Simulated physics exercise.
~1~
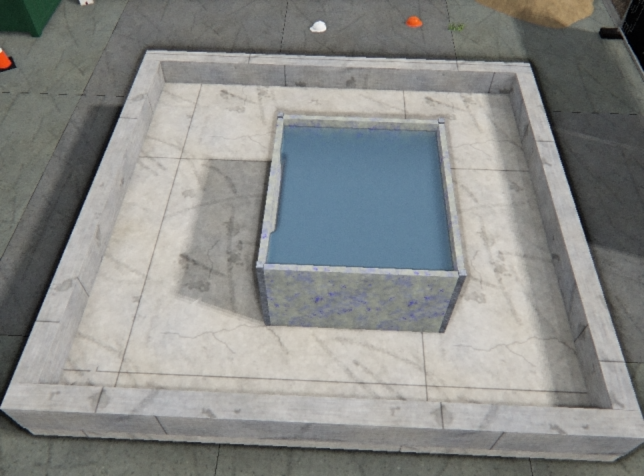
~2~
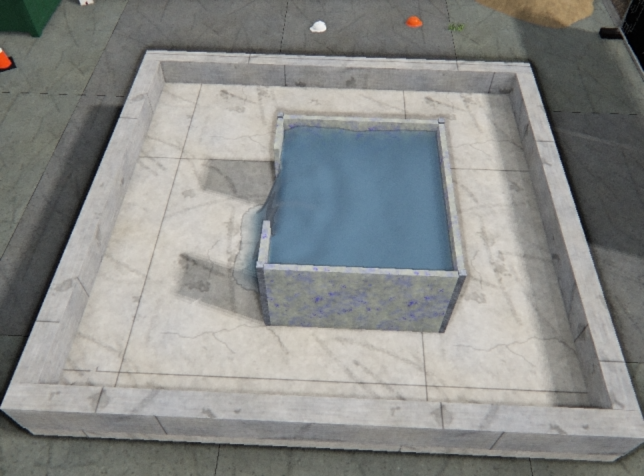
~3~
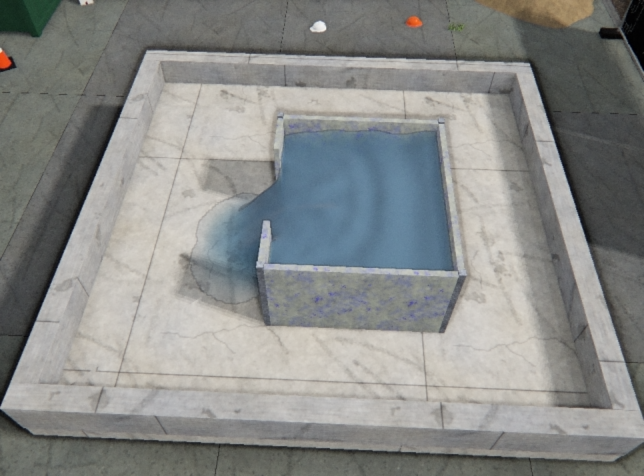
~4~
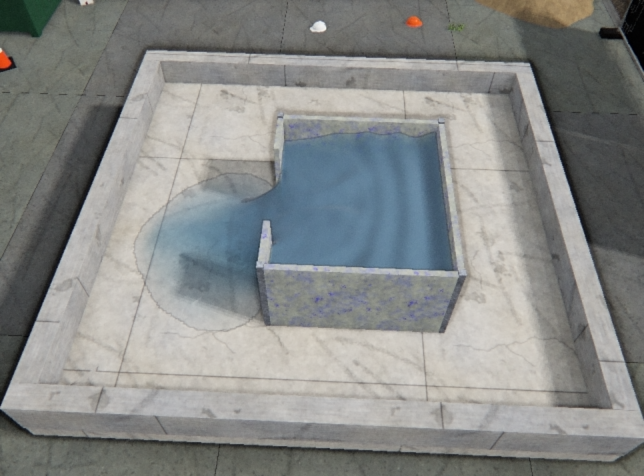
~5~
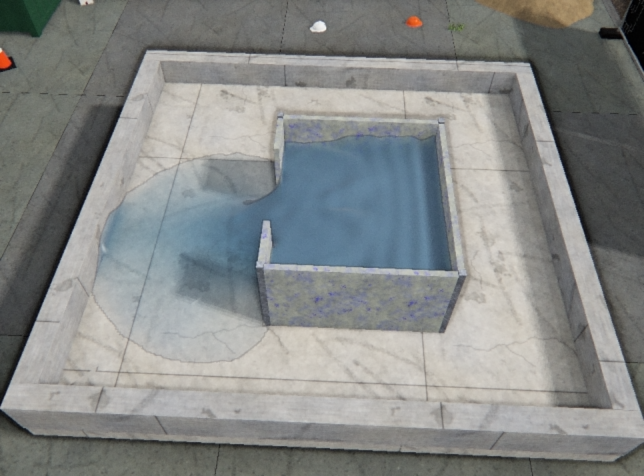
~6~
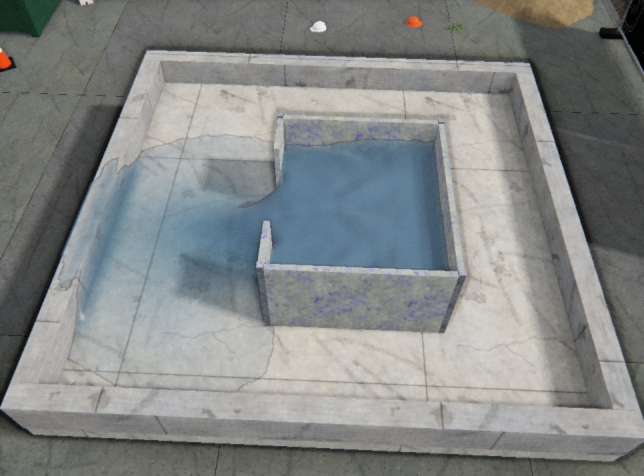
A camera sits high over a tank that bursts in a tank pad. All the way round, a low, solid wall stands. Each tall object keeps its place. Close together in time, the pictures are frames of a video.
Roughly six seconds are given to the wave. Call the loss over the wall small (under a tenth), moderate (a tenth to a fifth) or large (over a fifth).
Small.
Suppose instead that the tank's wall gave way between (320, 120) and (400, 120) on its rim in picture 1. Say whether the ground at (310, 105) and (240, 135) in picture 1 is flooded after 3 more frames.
Result: Swamped / swamped.
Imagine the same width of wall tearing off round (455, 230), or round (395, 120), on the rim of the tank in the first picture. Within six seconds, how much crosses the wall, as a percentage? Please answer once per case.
It works out to some 12 per cent the first time and some 6 per cent the second.
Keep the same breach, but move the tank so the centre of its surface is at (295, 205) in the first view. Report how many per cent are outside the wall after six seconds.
Estimated share: Around 8 %.
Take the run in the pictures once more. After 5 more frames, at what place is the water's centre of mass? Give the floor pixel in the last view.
The water's middle lies around (269, 242).
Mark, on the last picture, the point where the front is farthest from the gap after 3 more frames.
(161, 99).
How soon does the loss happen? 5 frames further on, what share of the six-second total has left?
Roughly 20 %.
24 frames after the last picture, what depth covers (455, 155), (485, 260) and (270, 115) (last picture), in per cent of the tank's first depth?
Estimate: 4, 0, 12 %.
A moment on, water covers 35 % of the floor; the low wall has let 0 % over.
Next, water covers 35 % of the floor; the low wall has let 1 % over.
Then, water covers 45 % of the floor; the low wall has let 5 % over.
Later, water covers 80 % of the floor; the low wall has let 6 % over.
In the end, water covers 85 % of the floor; the low wall has let 6 % over.
